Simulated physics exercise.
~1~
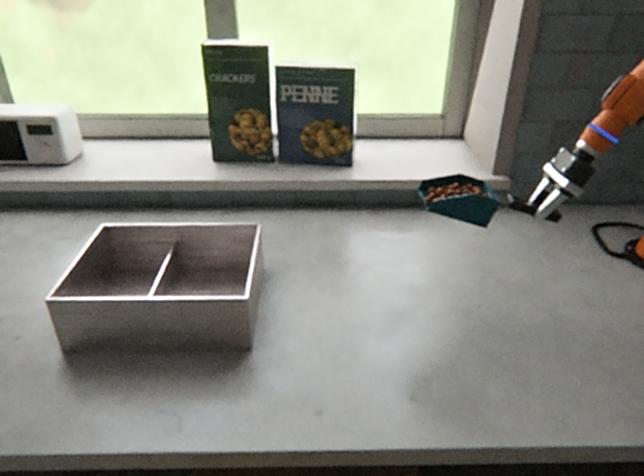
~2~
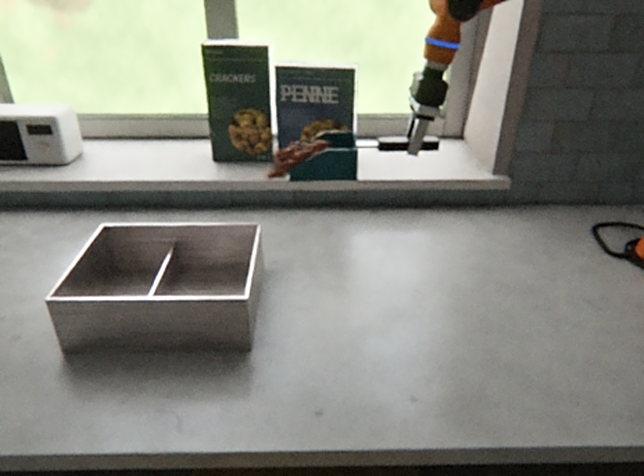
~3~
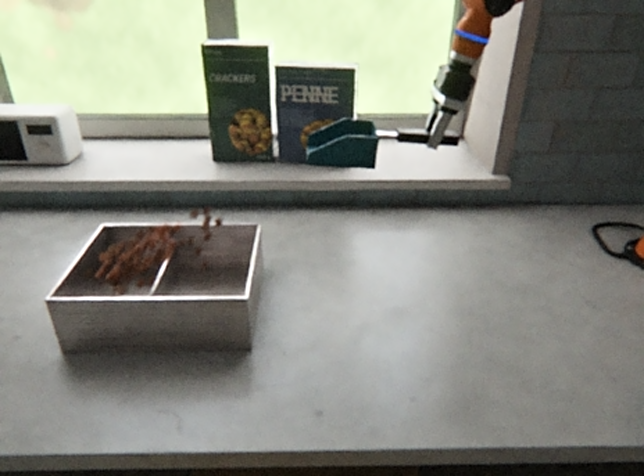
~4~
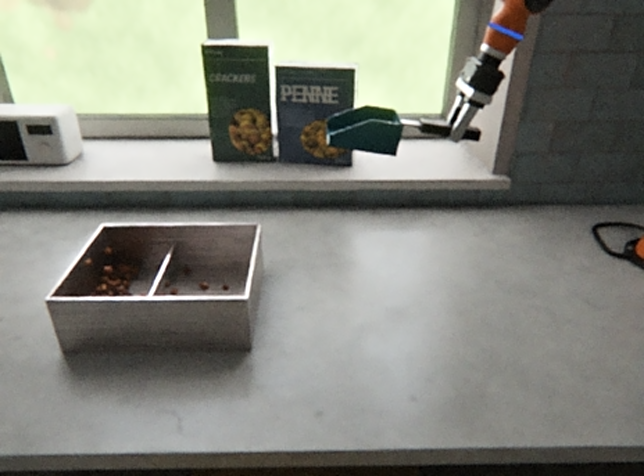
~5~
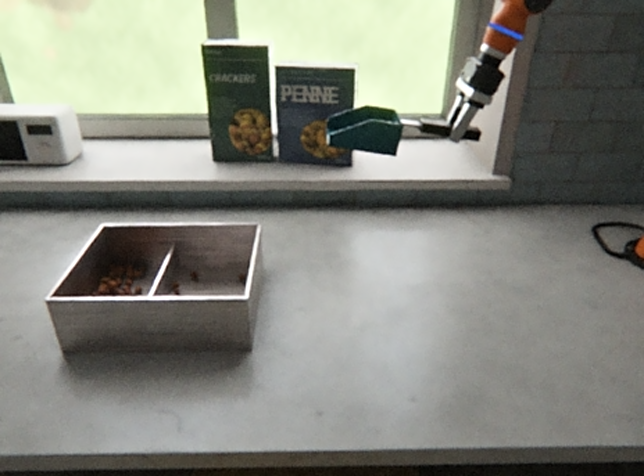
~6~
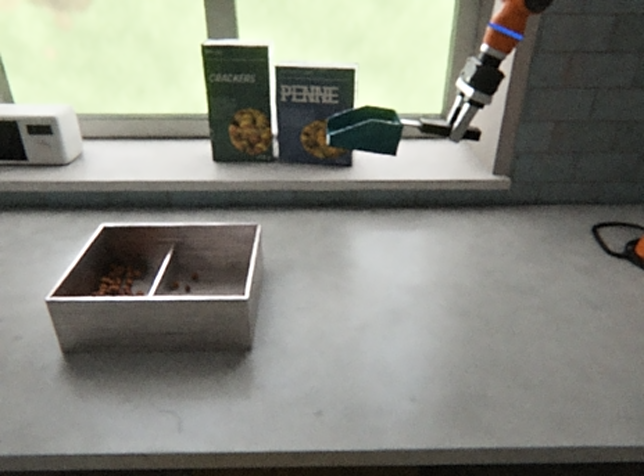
An orange robot arm at the right holds a dark teal scoop heaped with small brown nuts over a grey countertop, seen from in front and slightly above. A pale, open box with a divider sits at the left, while two green and blue food boxes stand on the windowsill behind. The arm swings the scoop left and up, then draws it back as the nuts fly out in a loose cluster. They drop into the box, most landing in the left compartment and a few in the right. The nuts settle while the arm holds the emptied scoop still.
